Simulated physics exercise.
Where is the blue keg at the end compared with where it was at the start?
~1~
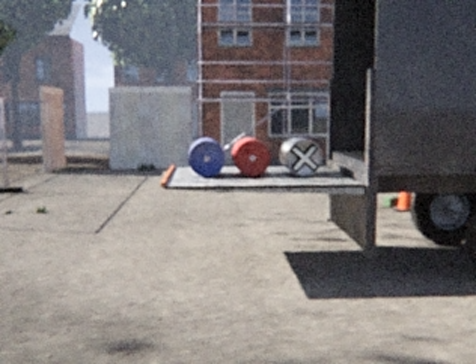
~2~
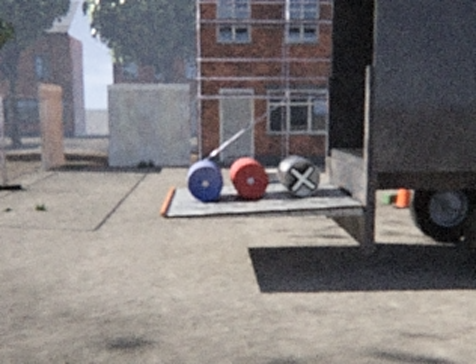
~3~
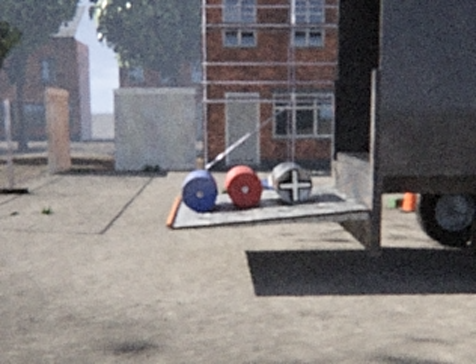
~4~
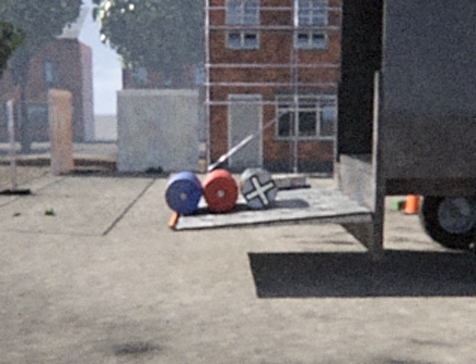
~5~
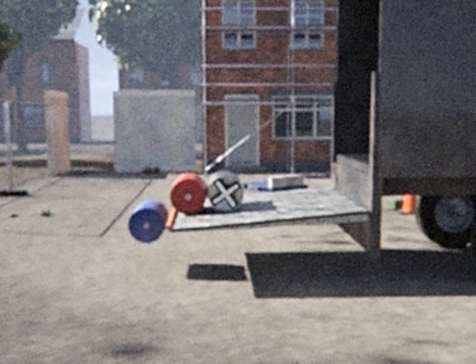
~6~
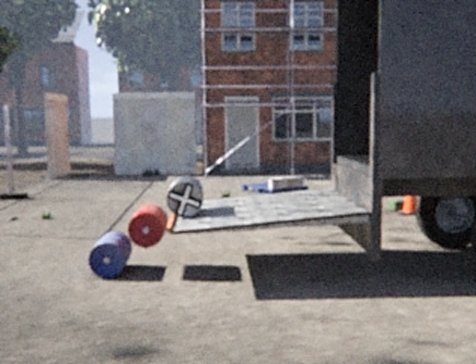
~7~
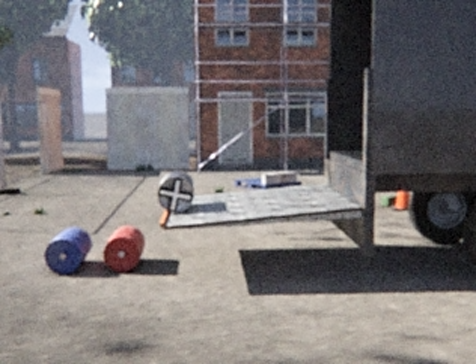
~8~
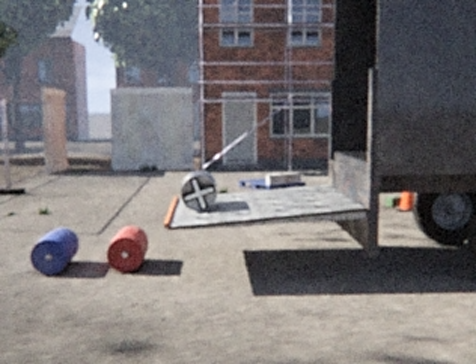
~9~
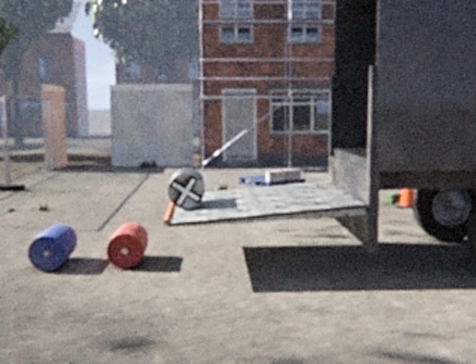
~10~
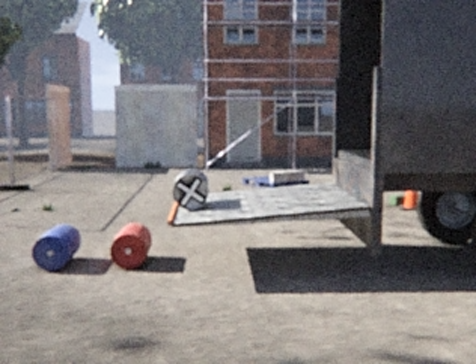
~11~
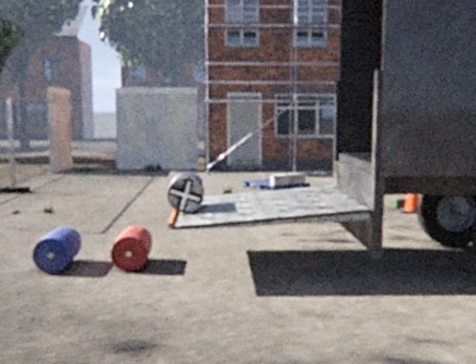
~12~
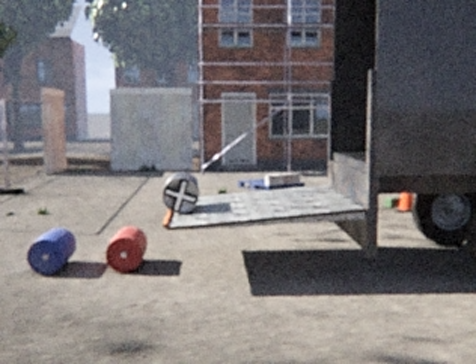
At the start the blue keg is on the raised platform behind the lorry. By the end it is lying on the ground, further to the left, beyond the platform's edge.
Blue and red kegs rolling left off a lorry's lowered, tilting tail lift onto the ground, a cross-marked one staying at the edge.
